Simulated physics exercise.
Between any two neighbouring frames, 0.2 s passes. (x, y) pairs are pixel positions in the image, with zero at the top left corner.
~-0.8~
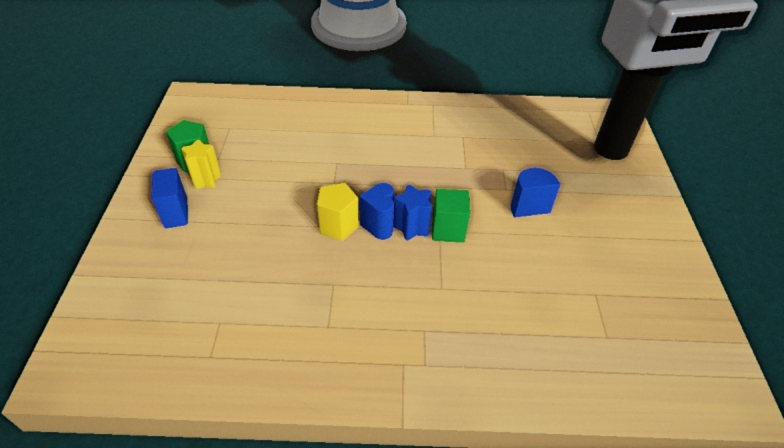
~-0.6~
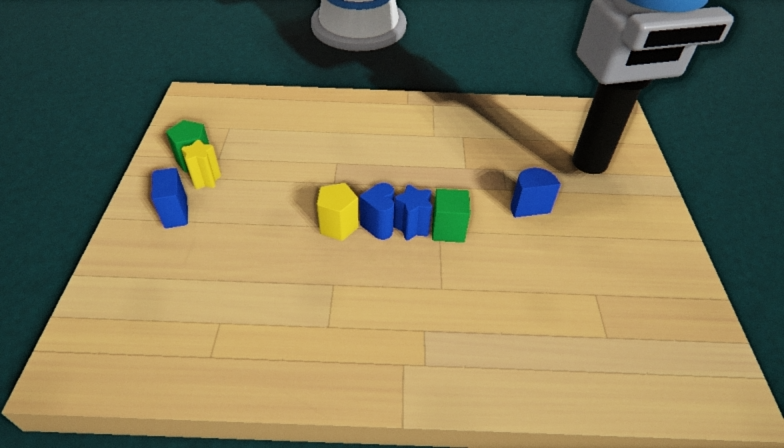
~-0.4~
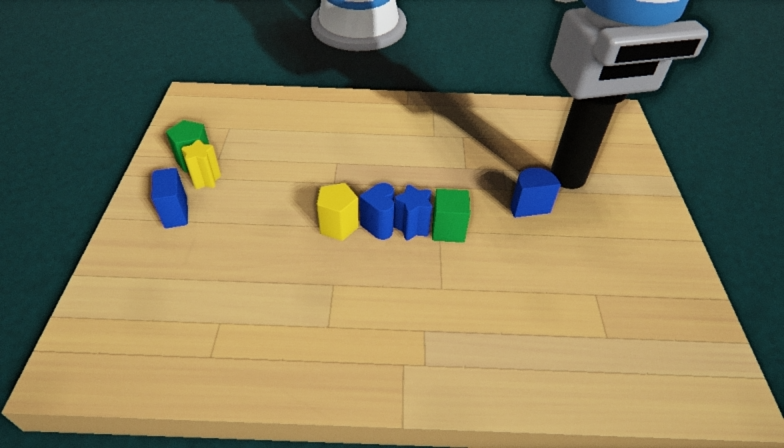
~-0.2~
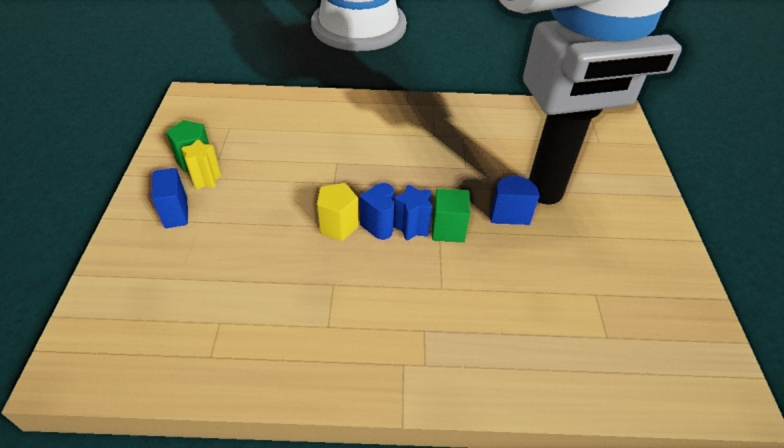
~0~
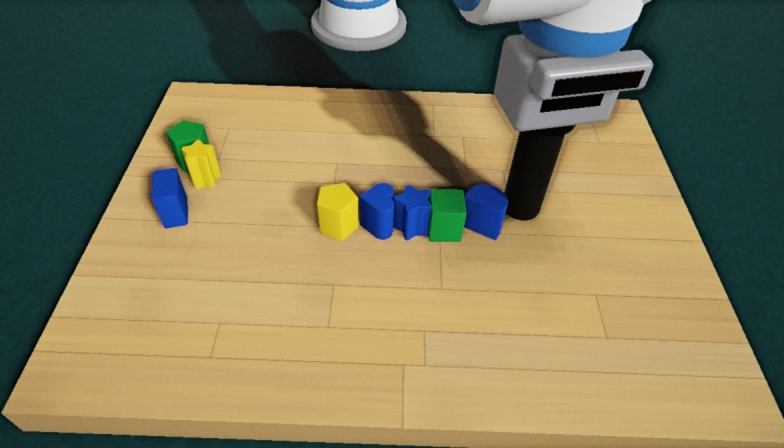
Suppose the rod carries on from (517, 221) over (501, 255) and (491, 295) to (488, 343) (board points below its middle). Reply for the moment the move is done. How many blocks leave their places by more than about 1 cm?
Going by the path, one of them shifts by more than about 1 cm.
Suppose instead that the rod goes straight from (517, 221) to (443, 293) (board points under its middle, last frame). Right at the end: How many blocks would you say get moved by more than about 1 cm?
Count: 3 or more.
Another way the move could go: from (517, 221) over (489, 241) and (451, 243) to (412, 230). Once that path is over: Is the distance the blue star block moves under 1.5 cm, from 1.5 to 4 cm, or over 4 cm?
Its final spot will lie more than 4 cm from the current one.
What follows on the original path. One third of the way, rod (504, 241); blue star block (408, 198); green four-sided block (443, 198); blue half-round block (476, 204), turned 55° clockwise.
Two thirds of the way, rod (494, 283); blue star block (408, 198); green four-sided block (443, 198); blue half-round block (476, 204), turned 55° clockwise.
At the end, rod (492, 330); blue star block (408, 198); green four-sided block (443, 198); blue half-round block (476, 204), turned 55° clockwise.
